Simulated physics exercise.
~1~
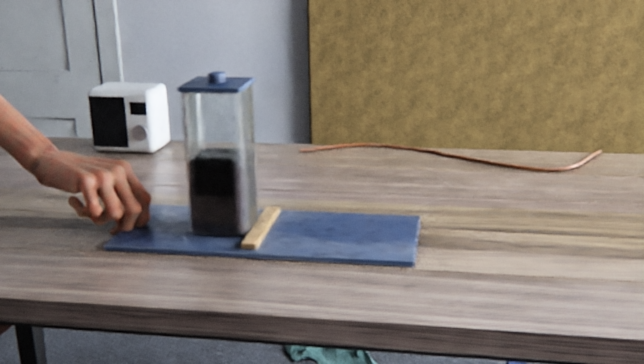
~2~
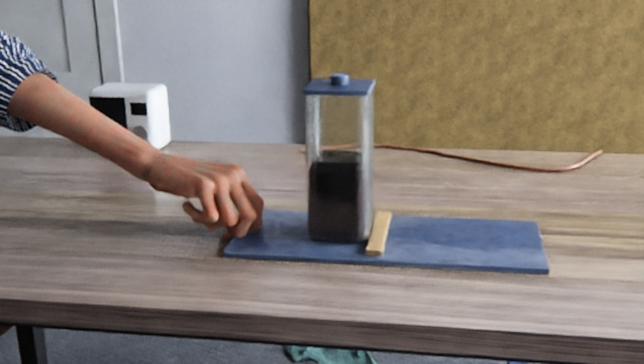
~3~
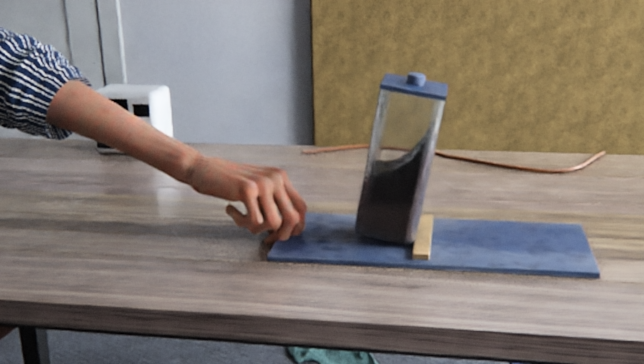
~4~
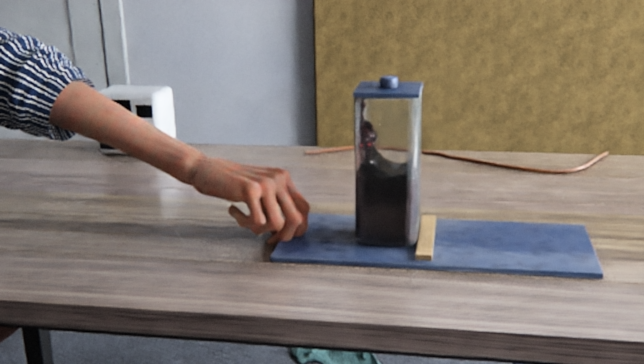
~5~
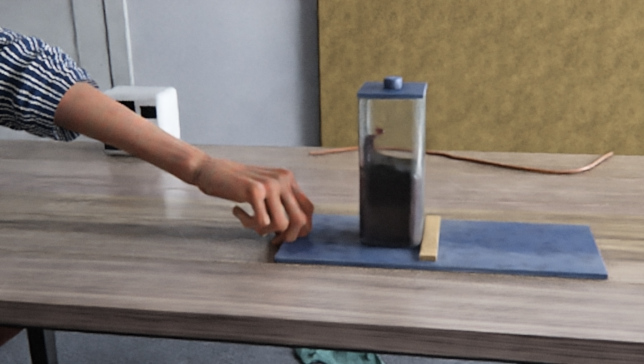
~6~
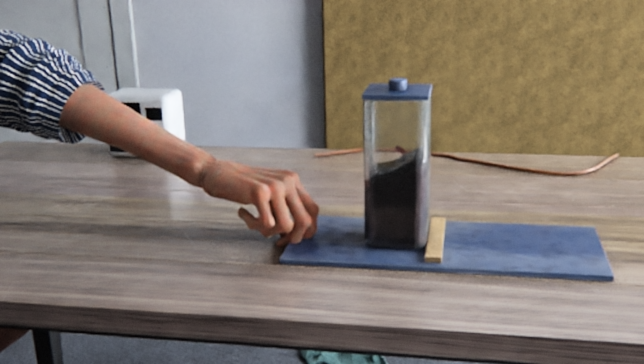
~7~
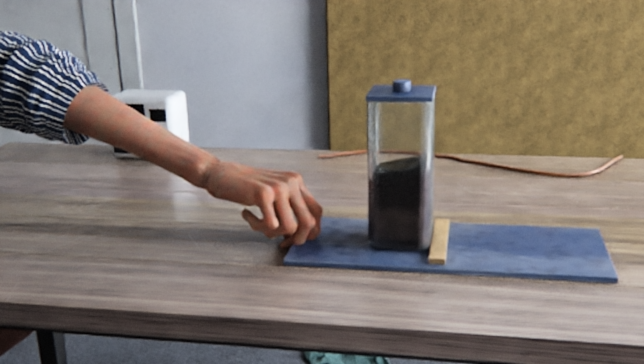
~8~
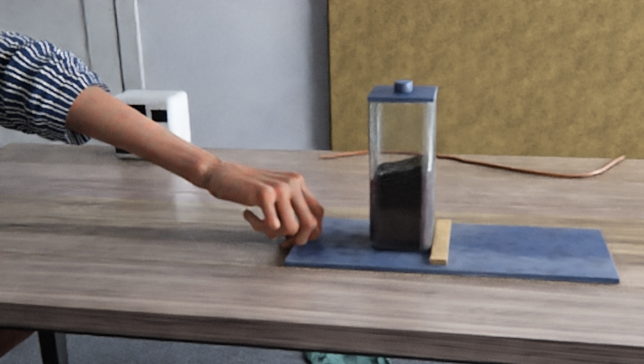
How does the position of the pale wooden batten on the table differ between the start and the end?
At the start the batten is left of the middle of the view, near the left end of the copper-coloured strip behind it. By the end it has moved with the blue board and sits well to the right, in front of the middle part of the strip.
